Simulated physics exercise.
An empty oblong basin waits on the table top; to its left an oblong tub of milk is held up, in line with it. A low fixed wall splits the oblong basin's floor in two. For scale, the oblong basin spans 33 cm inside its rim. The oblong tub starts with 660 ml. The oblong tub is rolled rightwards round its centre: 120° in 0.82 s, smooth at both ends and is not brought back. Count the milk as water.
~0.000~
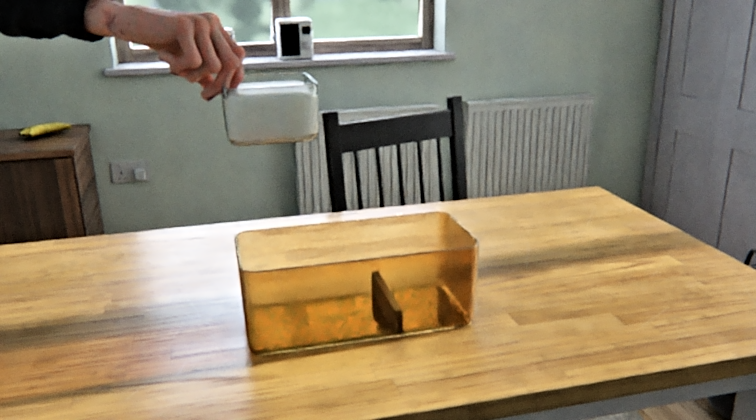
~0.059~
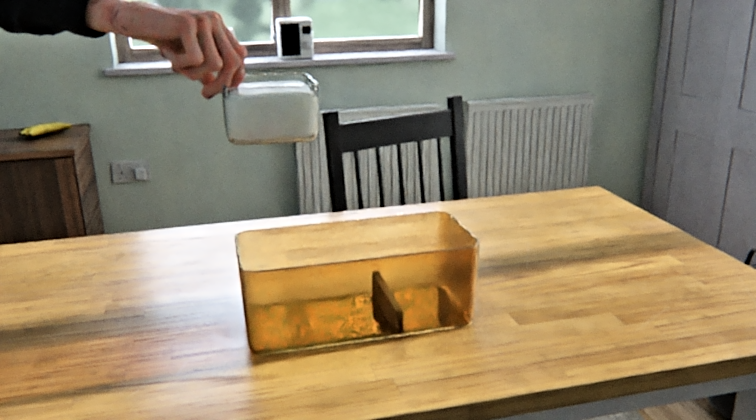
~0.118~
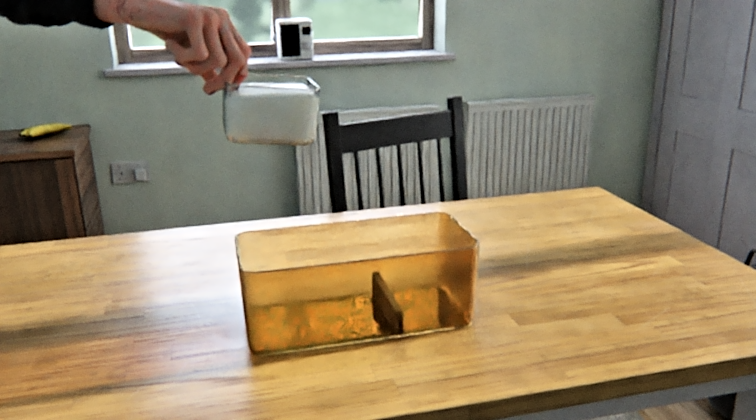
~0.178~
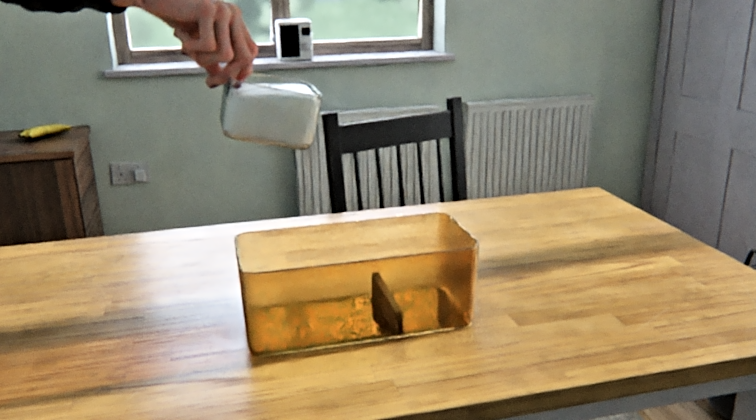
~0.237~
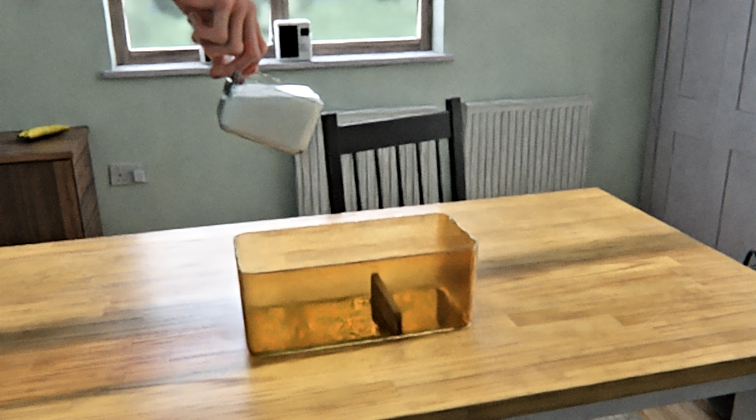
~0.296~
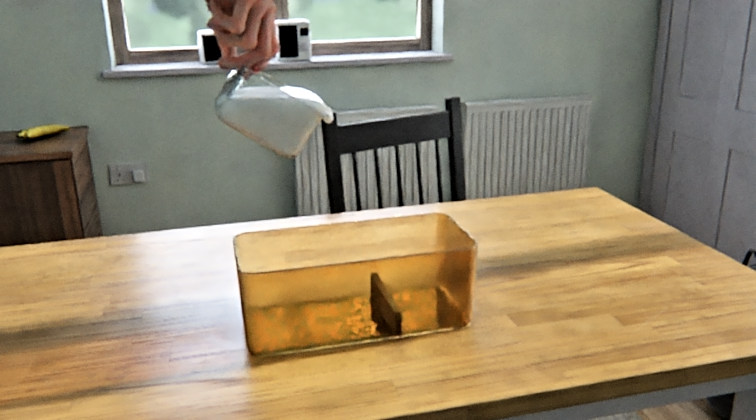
A hand holds a clear tub of milk above a wooden table, beyond an amber oblong basin with a low dividing wall, then tilts it rightwards, slowly then more steeply, until milk reaches its right rim.
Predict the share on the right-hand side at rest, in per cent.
Roughly 38 per cent is past the wall.
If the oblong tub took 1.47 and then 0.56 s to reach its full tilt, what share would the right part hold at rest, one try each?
In turn about 50 and 20 per cent.
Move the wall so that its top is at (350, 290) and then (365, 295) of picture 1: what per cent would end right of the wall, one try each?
In turn about 75 and 65 per cent.
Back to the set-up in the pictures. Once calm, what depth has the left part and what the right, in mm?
Left about 14 mm, right about 16 mm.
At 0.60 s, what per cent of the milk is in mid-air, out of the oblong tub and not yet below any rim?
Some 50 per cent.
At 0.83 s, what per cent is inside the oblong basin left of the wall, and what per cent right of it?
Some 54 per cent left and 36 right.
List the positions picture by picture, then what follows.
In the first frame, it leans 0°; its right rim is at (311, 80); the milk meets the walls at (224, 91) and (309, 87); the oblong basin's rim runs from (238, 253) to (463, 228); the wall's top is at (386, 290).
In the second frame, it leans 2°; its right rim is at (312, 81); the milk meets the walls at (225, 91) and (310, 87).
In the third frame, it leans 6°; its right rim is at (314, 85); the milk meets the walls at (226, 91) and (311, 89).
In the fourth frame, it leans 13°; its right rim is at (316, 92); the milk meets the walls at (227, 92) and (314, 90).
In the fifth frame, it leans 23°; its right rim is at (317, 100); the milk meets the walls at (225, 94) and (316, 95); 2 per cent is over the edge.
In the sixth frame, it leans 35°; its right rim is at (317, 110); the milk meets the walls at (225, 95) and (310, 101); 7 per cent is over the edge.
Then, 0.60 s in, the tilt is 100° and 18 per cent is still to pour, 14 is left of the wall and 18 right of it.
Then, 0.83 s in, the tilt is 120° and 1 per cent is still to pour, 54 is left of the wall and 37 right of it.
Then, 1.06 s in, the tilt is 120° and 0 per cent is still to pour, 60 is left of the wall and 37 right of it.
Then, 1.32 s in, the tilt is 120° and 0 per cent is still to pour, 60 is left of the wall and 37 right of it.
Finally, 60 per cent lies left of the wall, 38 right of it and 2 outside.
